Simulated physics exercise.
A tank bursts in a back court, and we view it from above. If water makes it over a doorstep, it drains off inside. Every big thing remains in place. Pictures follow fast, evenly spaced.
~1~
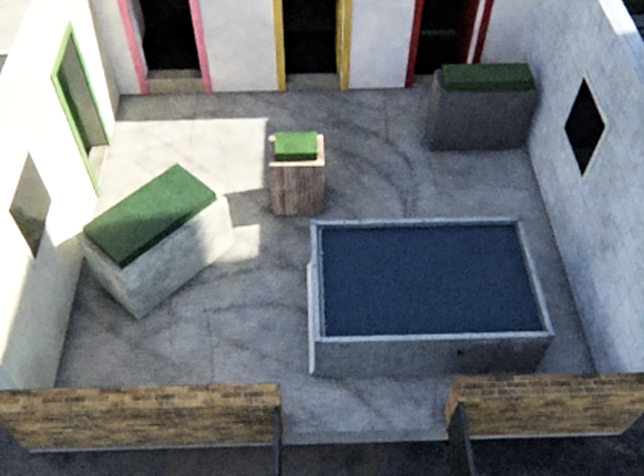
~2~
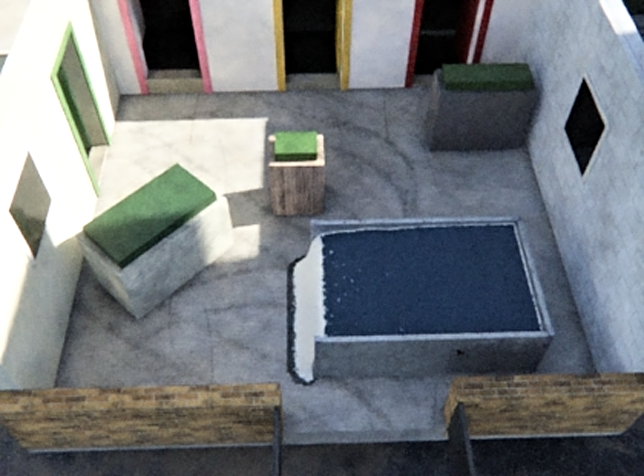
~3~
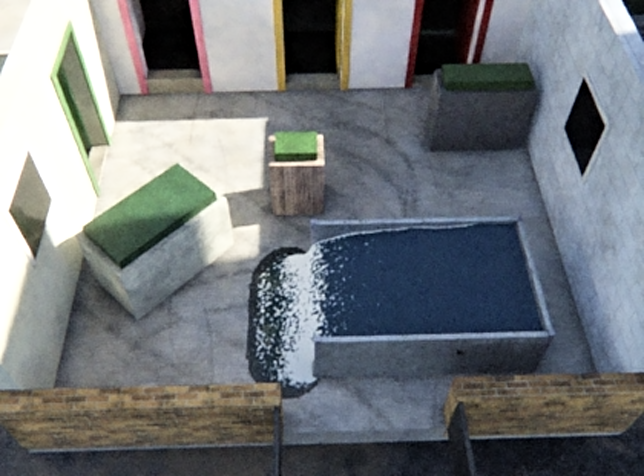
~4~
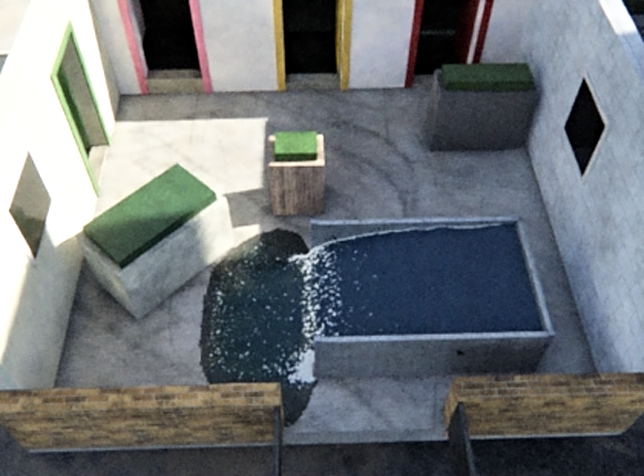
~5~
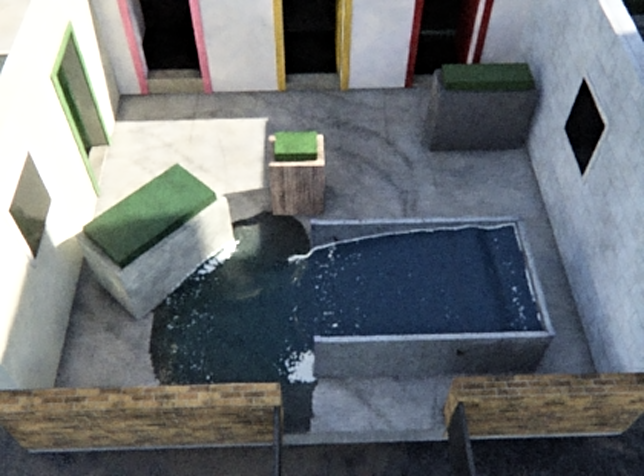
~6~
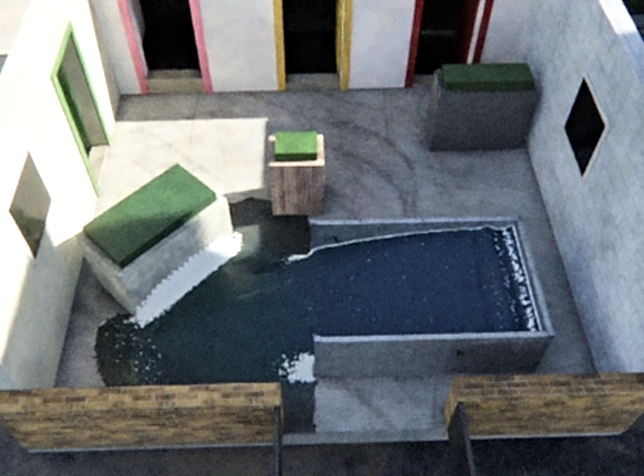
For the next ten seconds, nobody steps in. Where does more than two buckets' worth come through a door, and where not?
Through the pink door two buckets or less; through the red door two buckets or less; through the green door more than two buckets; through the yellow door two buckets or less.
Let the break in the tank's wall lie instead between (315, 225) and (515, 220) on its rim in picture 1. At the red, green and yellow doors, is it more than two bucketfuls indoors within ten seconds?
My guess is the red one breaks the limit, the green one breaks the limit, and the yellow one breaks the limit.
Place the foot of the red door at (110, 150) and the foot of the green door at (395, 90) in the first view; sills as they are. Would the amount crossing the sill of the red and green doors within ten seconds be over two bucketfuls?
Short version: The red door tops the limit and the green door stays within the limit.
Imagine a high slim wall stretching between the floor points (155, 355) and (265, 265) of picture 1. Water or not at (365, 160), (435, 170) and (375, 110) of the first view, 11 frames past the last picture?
Results in sequence: Bone-dry / bone-dry / bone-dry.
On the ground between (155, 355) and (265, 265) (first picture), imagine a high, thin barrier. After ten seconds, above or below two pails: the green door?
My guess is that the green one exceeds the limit.
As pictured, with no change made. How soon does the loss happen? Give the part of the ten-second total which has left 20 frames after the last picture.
About 5 per cent.
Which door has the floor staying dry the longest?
That would be the red one.
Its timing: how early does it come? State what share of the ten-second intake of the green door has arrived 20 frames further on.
Near 0 %, I'd say.
A moment on, water covers 25 % of the floor; the pink door not reached, the red door not reached, the green door not reached, the yellow door not reached.
Next, water covers 40 % of the floor; the pink door not reached, the red door not reached, the green door not reached, the yellow door not reached.
Then, water covers 55 % of the floor; the pink door wet at the sill, nothing in, the red door not reached, the green door under two buckets in, the yellow door wet at the sill, nothing in.
Later, water covers 90 % of the floor; the pink door under two buckets in, the red door wet at the sill, nothing in, the green door under two buckets in, the yellow door wet at the sill, nothing in.
In the end, water covers 95 % of the floor; the pink door under two buckets in, the red door under two buckets in, the green door far over two buckets in, the yellow door wet at the sill, nothing in.
